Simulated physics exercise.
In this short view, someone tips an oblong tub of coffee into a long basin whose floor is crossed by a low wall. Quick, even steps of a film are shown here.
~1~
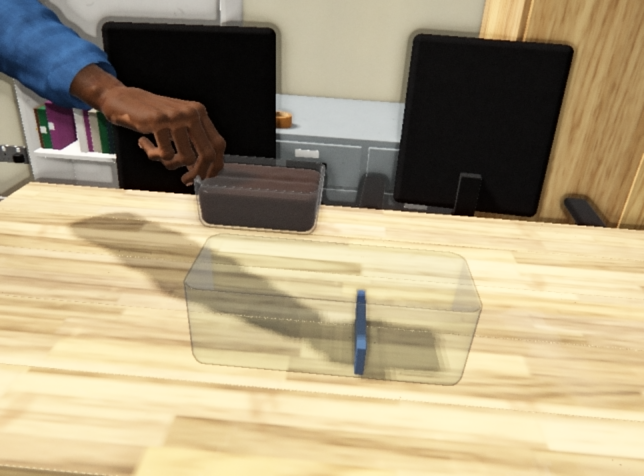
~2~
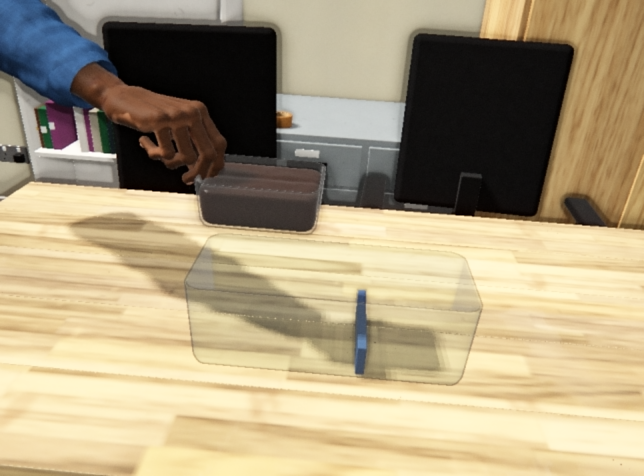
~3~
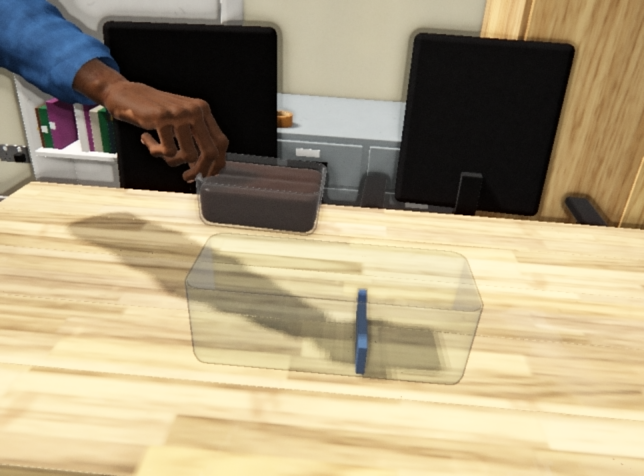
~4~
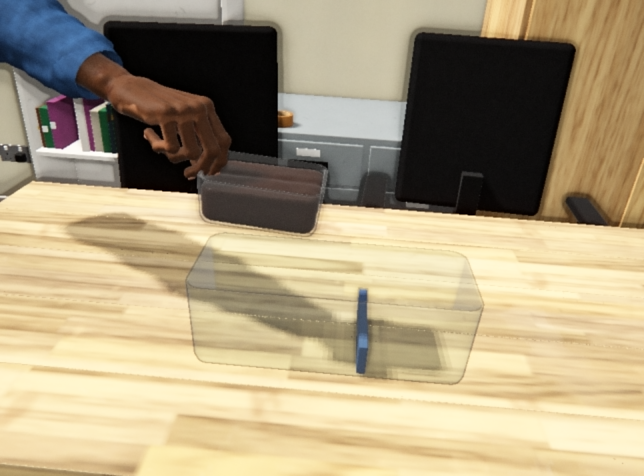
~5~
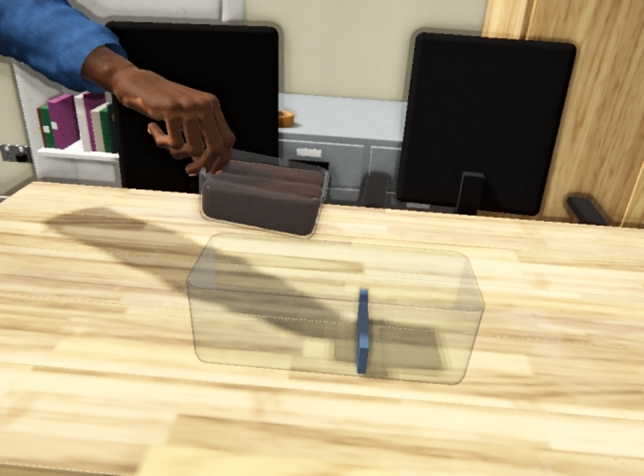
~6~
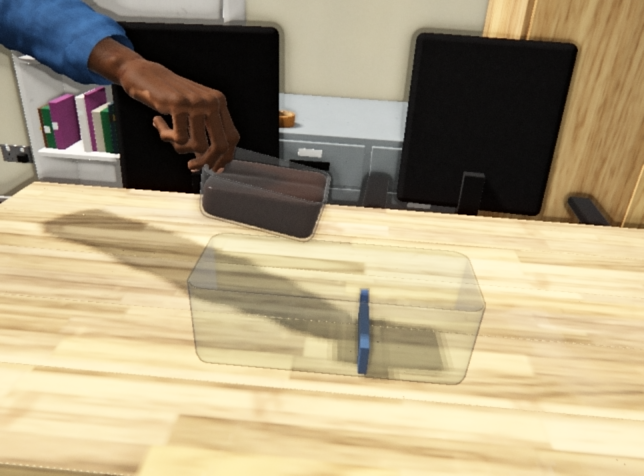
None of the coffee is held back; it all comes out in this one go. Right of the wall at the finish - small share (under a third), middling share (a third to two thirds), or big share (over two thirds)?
Middling.
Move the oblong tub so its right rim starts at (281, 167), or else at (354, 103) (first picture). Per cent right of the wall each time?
You'd see around 5 per cent, and then around 70 per cent.
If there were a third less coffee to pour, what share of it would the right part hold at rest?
Around 10 percent, more or less.
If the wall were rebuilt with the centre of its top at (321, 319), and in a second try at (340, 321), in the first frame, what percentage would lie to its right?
The first one comes to 80 percent, while the second comes to 70 percent.
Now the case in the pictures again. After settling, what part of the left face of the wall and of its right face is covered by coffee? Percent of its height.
Once it is still, the left part shows 30 per cent and the right part 30.
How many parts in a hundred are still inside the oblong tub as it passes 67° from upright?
Roughly 35 percent.
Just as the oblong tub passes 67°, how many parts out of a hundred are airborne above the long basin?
About 40 per cent.
A moment on, the oblong tub is tipped part way and 34 per cent is still to pour, 13 is left of the wall and 14 right of it.
Next, the oblong tub is tipped on its side and 7 per cent is still to pour, 46 is left of the wall and 44 right of it.
Then the oblong tub is tipped on its side and 1 per cent is still to pour, 53 is left of the wall and 43 right of it.
Later the oblong tub is tipped on its side and 0 per cent is still to pour, 55 is left of the wall and 43 right of it.
In the end 55 per cent lies left of the wall, 43 right of it and 2 outside.
